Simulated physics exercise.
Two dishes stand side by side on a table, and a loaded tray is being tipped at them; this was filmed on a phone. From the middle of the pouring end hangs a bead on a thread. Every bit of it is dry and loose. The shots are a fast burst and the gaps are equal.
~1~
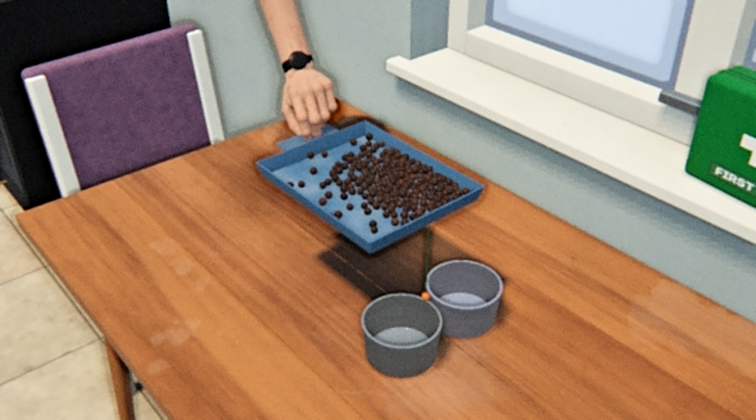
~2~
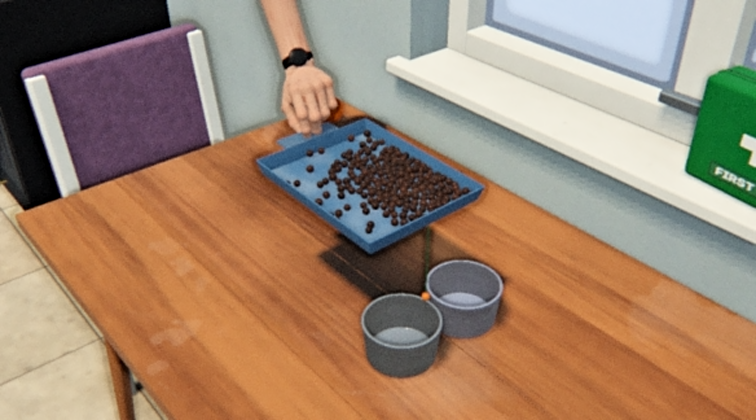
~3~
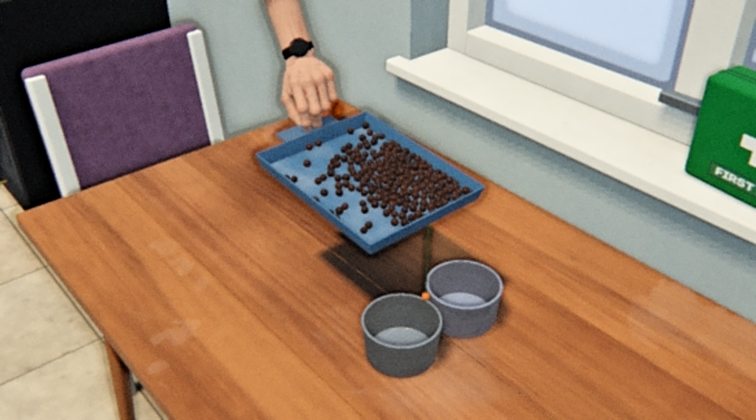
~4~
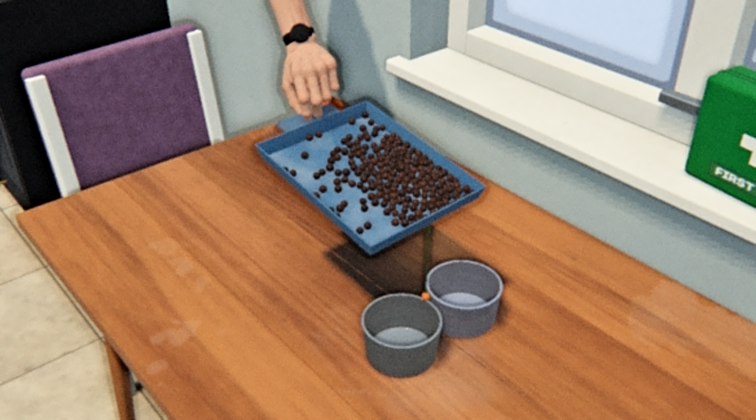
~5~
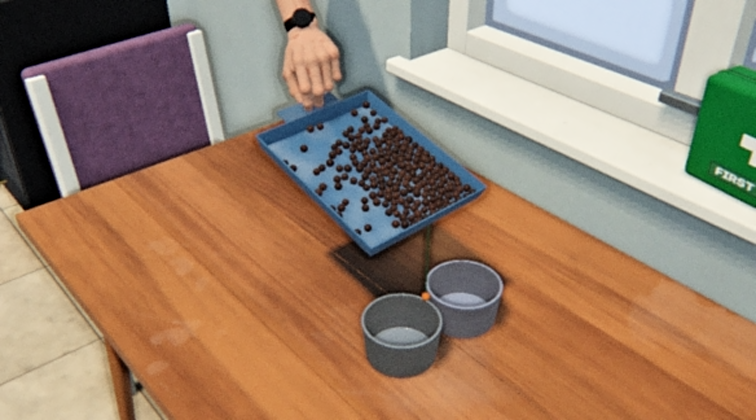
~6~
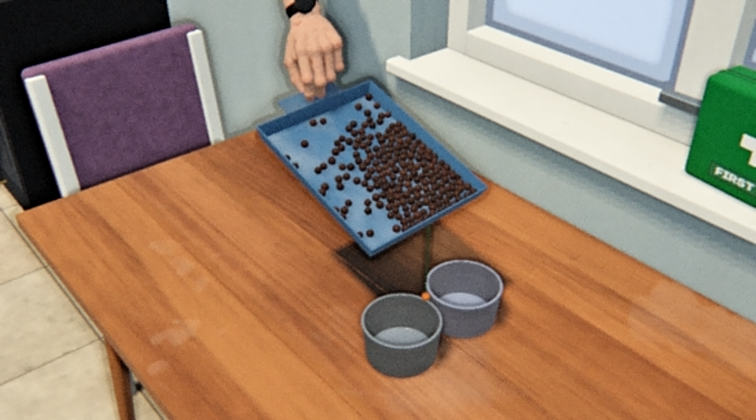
A blue tray of small chocolate balls was slowly raised at its far end by a hand, tilting toward two grey dishes on a wooden table, while the balls shifted slightly on it.
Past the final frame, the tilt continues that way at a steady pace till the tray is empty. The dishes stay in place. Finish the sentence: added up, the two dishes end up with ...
... under half of it.
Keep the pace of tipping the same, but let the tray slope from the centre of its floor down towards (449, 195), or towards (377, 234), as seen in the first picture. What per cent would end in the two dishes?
Lab note: Try one about 80 %, try two about 30 %.
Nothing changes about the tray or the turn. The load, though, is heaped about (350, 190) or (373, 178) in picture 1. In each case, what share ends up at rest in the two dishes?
You'd get near 10 percent first and near 20 percent next.
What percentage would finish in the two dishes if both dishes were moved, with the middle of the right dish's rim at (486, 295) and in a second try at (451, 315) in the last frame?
60, then 80 %.
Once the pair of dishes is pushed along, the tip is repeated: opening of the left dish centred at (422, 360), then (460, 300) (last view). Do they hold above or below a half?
In order, they'd catch a major share, and next a minor share.
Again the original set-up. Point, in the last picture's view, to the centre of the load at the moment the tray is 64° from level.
Near the pixel (416, 227).
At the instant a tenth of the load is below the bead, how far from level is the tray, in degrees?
The tilt then is about 65°.
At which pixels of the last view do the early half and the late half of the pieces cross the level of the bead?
Early half: (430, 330); late half: (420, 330).
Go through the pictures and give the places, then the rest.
In the first frame, corners of the pouring end near (370, 239) and (478, 186), level; middle of the load near (401, 183), chocolate balls; left dish near (428, 354); right dish near (490, 315); bead on its thread near (426, 296).
In the second frame, corners of the pouring end near (371, 239) and (478, 186), level; middle of the load near (401, 182).
In the third frame, corners of the pouring end near (371, 240) and (479, 186), tipped barely, lowest at the left corner; middle of the load near (401, 180), a little on the move.
In the fourth frame, corners of the pouring end near (372, 242) and (480, 186), tipped a little, lowest at the left corner; middle of the load near (402, 176), a little on the move.
In the fifth frame, corners of the pouring end near (372, 243) and (481, 186), tipped a little, lowest at the left corner; middle of the load near (402, 174), near a quarter on the move.
In the sixth frame, corners of the pouring end near (373, 245) and (482, 186), tipped clearly, lowest at the left corner; middle of the load near (404, 173), near two thirds on the move; left dish near (428, 354); right dish near (490, 315).
Shortly afterwards, tray tipped steeply; near two thirds on the tray; only a few in the left dish; a little outside both; near a quarter in the air.
Next, tray tipped past a quarter turn; a little in the left dish; the bulk outside both; a little in the air.
Some moments later, tray tipped past a quarter turn; a little in the left dish; the bulk outside both.
In the end, tray tipped past a quarter turn; a little in the left dish; none at all in the right dish; the bulk outside both.
